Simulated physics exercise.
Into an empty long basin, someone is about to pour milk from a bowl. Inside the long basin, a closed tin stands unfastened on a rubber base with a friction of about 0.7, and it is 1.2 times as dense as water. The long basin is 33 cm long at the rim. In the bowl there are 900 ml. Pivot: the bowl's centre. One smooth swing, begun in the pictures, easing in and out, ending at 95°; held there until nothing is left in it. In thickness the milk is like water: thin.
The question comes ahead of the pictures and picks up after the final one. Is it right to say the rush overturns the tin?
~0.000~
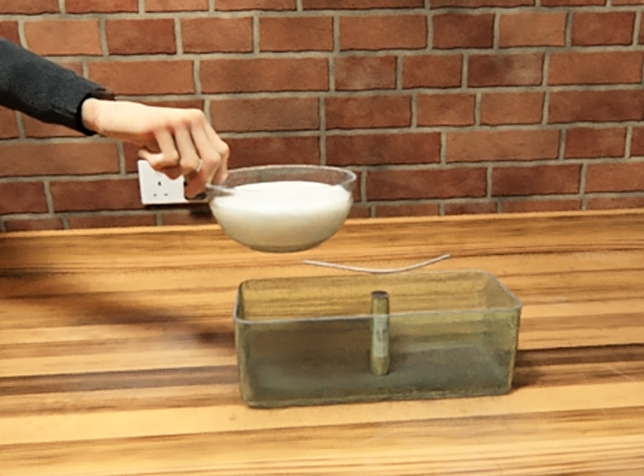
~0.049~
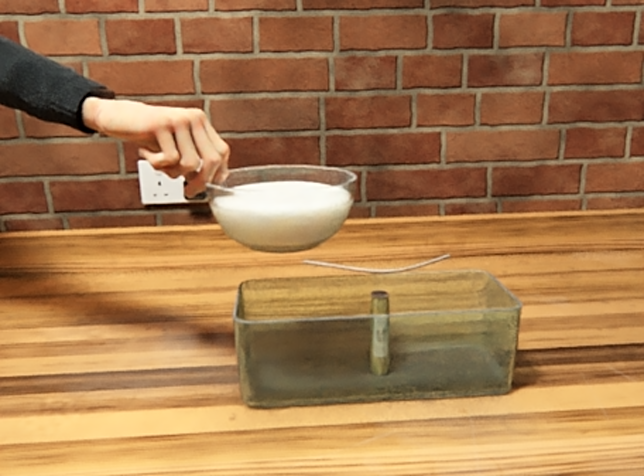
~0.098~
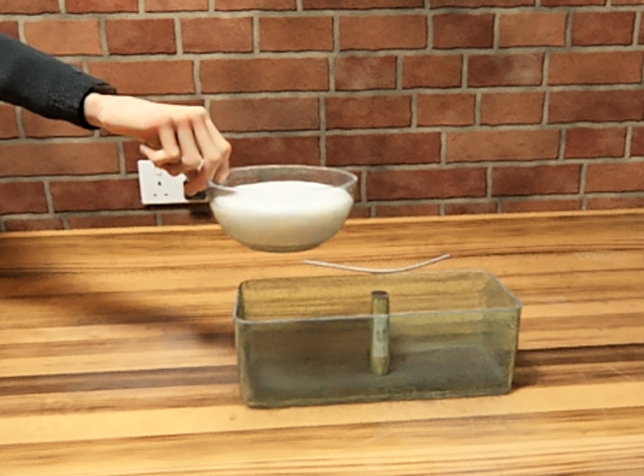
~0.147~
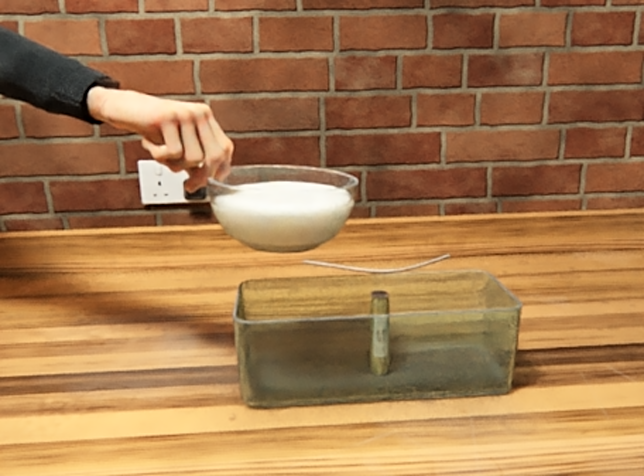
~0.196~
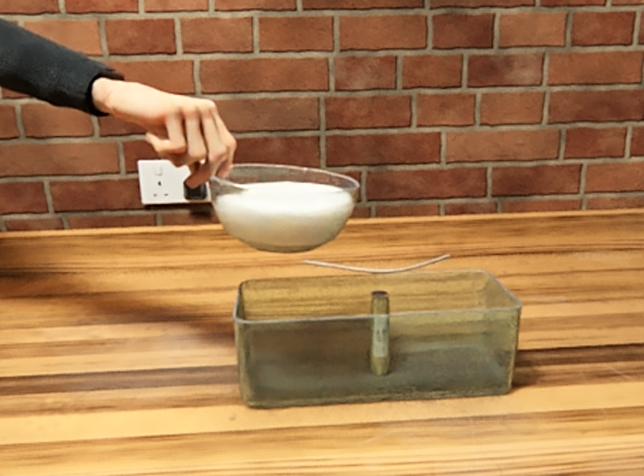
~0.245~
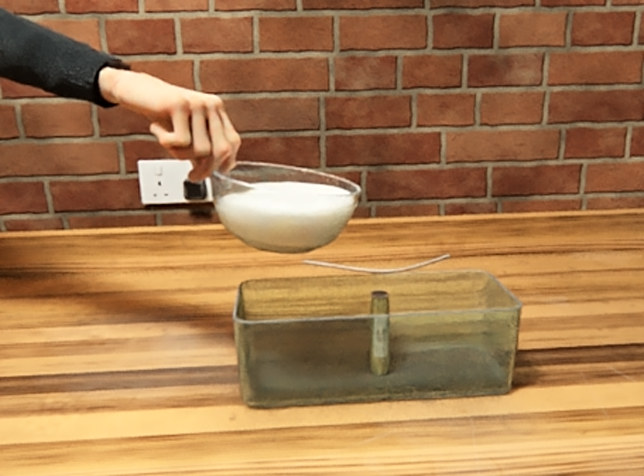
Wrong.
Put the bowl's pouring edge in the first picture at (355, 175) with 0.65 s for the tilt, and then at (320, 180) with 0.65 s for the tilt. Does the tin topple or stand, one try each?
Try 1: Still standing; try 2: Tipped over.
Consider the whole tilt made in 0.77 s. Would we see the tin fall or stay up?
Then the tin does not tip.
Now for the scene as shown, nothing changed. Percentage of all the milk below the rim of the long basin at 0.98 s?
About 86 %.
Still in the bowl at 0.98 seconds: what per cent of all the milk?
7 per cent or so.
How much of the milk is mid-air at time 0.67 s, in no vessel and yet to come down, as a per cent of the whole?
Roughly 28 %.
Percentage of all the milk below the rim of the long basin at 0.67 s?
Around 16%.
After 0.67 s the tilt is 59° and 56 per cent is still to pour; the tin stands where it began.
After 0.98 s the tilt is 90° and 7 per cent is still to pour; the tin stands where it began.
After 1.30 s the tilt is 95° and 0 per cent is still to pour; the tin stands where it began.
After 1.65 s the tilt is 95° and 0 per cent is still to pour; the tin stands where it began.
In the end the tin stands where it began.
